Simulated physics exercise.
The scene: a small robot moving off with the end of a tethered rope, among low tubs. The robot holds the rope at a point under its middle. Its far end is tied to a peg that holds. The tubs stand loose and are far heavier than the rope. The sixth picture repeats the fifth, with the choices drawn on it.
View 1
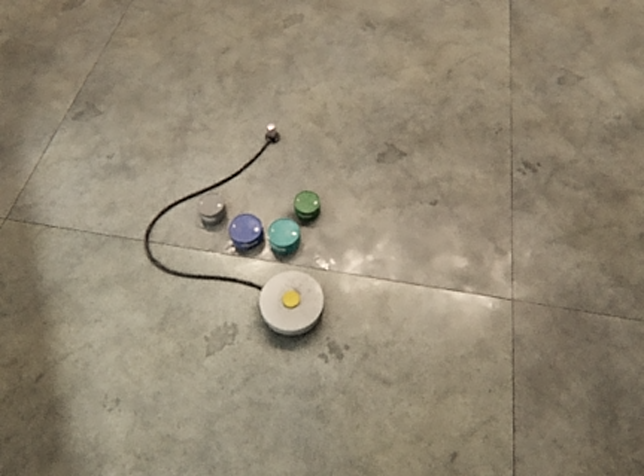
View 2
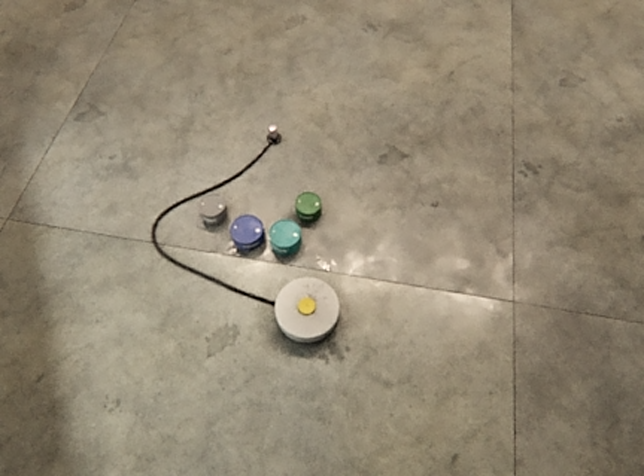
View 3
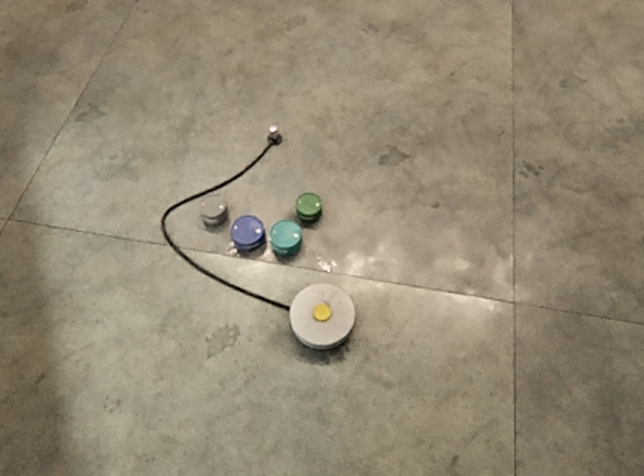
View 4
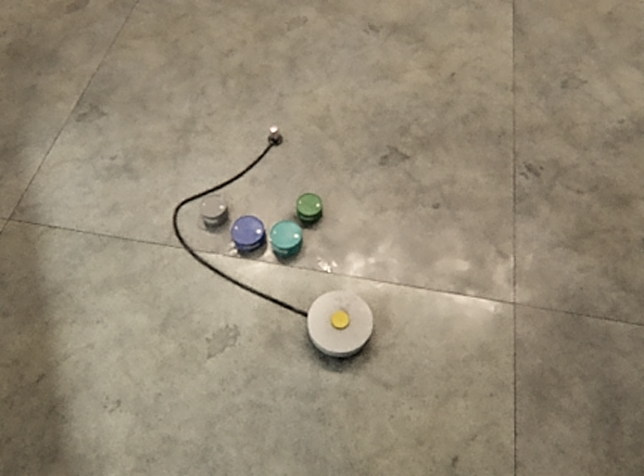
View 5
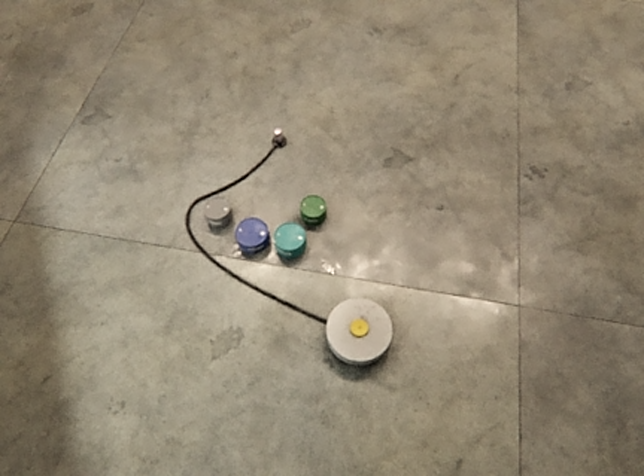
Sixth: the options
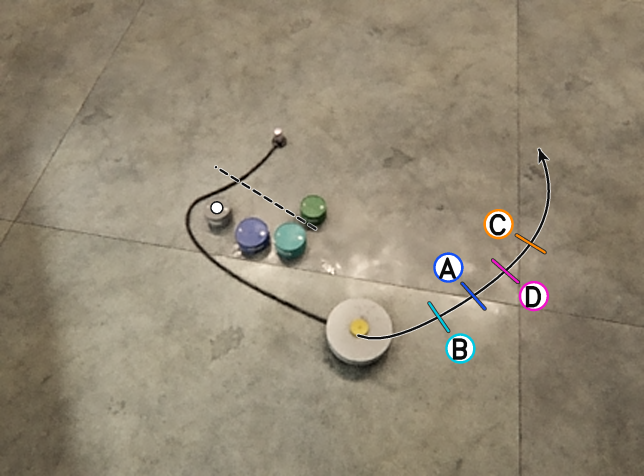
On a grey tiled floor, a round white robot moves down and right, drawing a pegged dark rope closer to small tubs.
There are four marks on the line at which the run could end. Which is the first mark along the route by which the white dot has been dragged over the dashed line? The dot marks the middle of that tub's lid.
It must go as far as D.
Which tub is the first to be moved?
The grey tub.
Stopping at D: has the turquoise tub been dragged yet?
By then, yes.
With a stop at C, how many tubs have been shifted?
Four.
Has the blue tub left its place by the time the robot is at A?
Yes.
On the marked copy, A at (473, 296); B at (439, 317); C at (530, 244); D at (505, 271); the dashed line at (264, 197); the route from (358, 336) via (512, 265) to (539, 149); the white dot at (217, 208).
Taking D. A third of the way, robot (420, 323); grey tub (224, 213).
Two thirds of the way, robot (472, 294); blue tub (263, 231); grey tub (255, 207).
When it is over, robot (508, 266); blue tub (283, 220); turquoise tub (308, 235); grey tub (275, 196); the dot on the grey tub is over the dashed line.
As for the rest, A leaves the dotted tub short, at (258, 206); B leaves the dotted tub short, at (236, 212); C does it too, but is farther than needed.
